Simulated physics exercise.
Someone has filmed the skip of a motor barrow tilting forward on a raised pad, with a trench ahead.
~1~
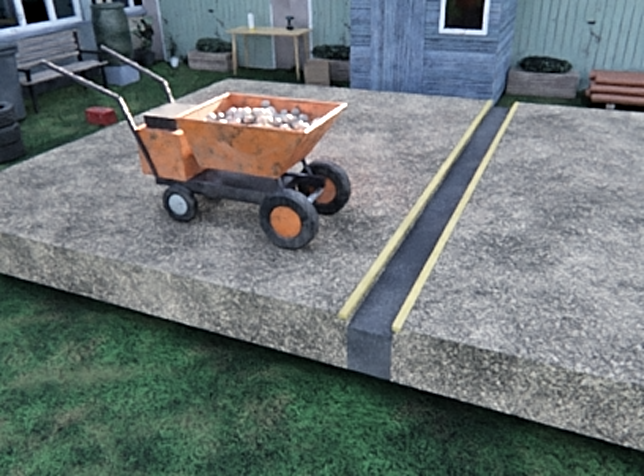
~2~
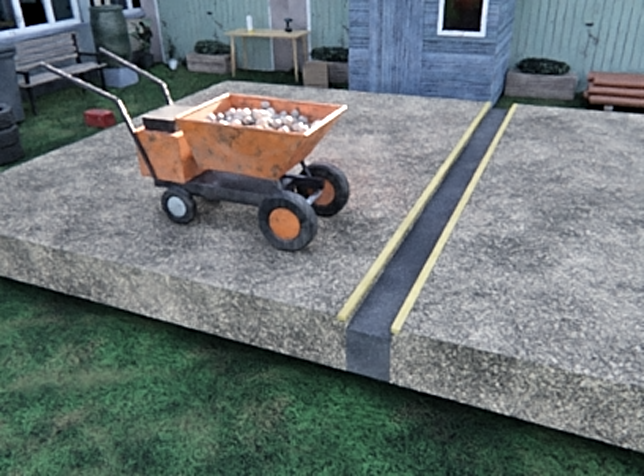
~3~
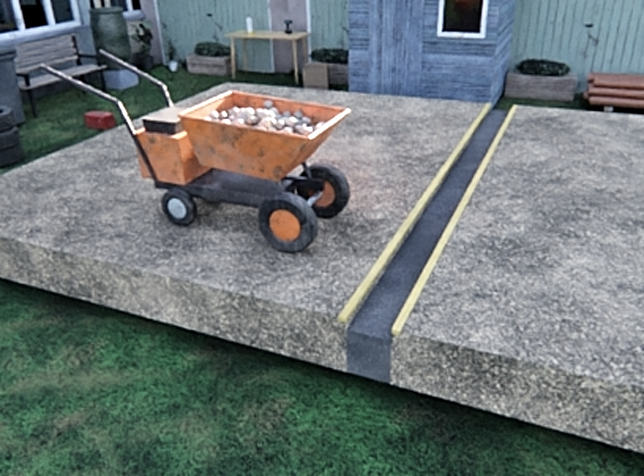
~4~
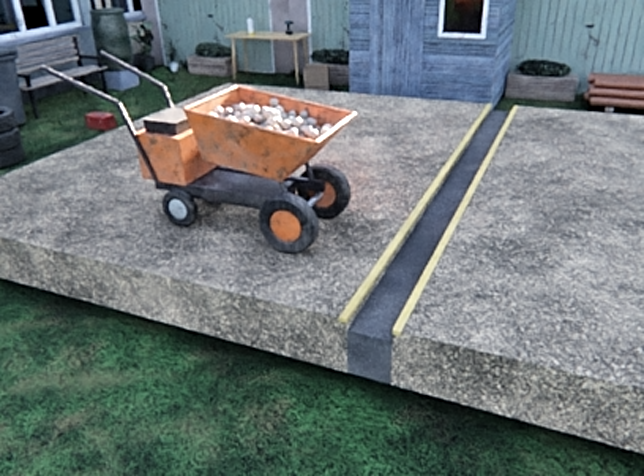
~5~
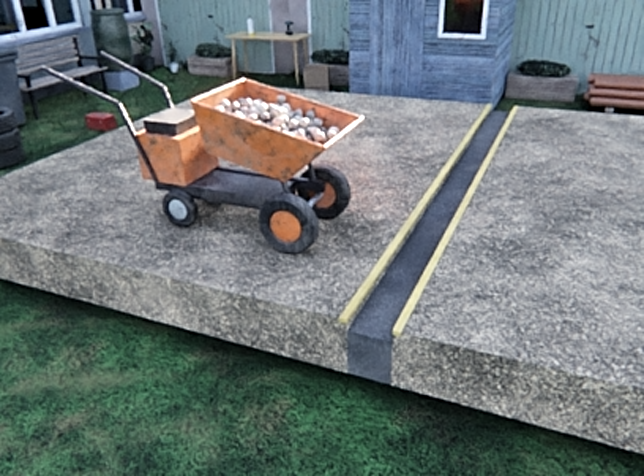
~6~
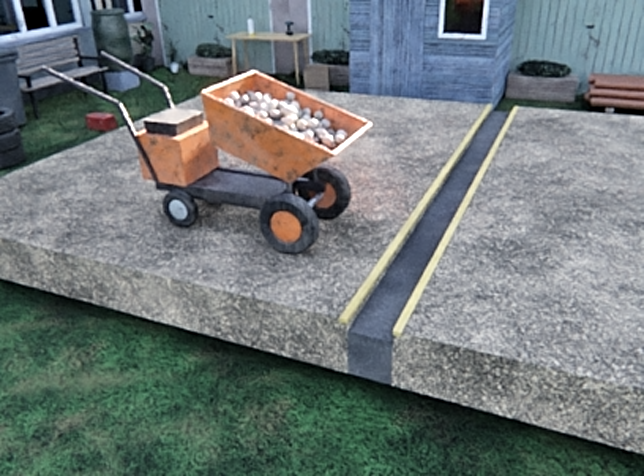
The orange skip of a motor barrow, loaded with rounded stones, sat level at first, then tilted forward to the right, its back end rising while the wheels stayed still on the raised pad.
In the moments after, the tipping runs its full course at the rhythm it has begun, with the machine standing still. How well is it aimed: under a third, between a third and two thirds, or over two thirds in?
In the trench: Between a third and two thirds.
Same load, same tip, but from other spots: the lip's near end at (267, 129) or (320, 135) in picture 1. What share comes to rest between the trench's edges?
About 40 and 40 per cent.
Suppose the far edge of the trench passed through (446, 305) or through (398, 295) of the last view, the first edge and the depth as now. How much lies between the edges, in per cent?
In turn 90 and 30 in a hundred.
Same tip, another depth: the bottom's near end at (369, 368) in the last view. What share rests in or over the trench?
It comes to 80 per cent or so.
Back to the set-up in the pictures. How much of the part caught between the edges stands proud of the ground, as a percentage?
Near 65 %.
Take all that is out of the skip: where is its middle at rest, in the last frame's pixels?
Near (424, 249).
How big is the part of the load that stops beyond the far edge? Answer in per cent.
It comes to 30 per cent or so.
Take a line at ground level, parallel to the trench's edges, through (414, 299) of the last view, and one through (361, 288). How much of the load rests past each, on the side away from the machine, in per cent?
Roughly 30 per cent, and 90 per cent.
Shortly afterwards, skip tipped steeply; the whole lot in the skip.
Next, skip tipped right over; the bulk in the skip; a little in or heaped over the trench; only a few beyond it; only a few falling.
Some moments later, skip tipped right over; near a quarter in the skip; only a few short of the trench; near half in or heaped over the trench; near a quarter beyond it; only a few falling.
In the end, skip tipped right over; a little in the skip; a little short of the trench; near half in or heaped over the trench; near a third beyond it.
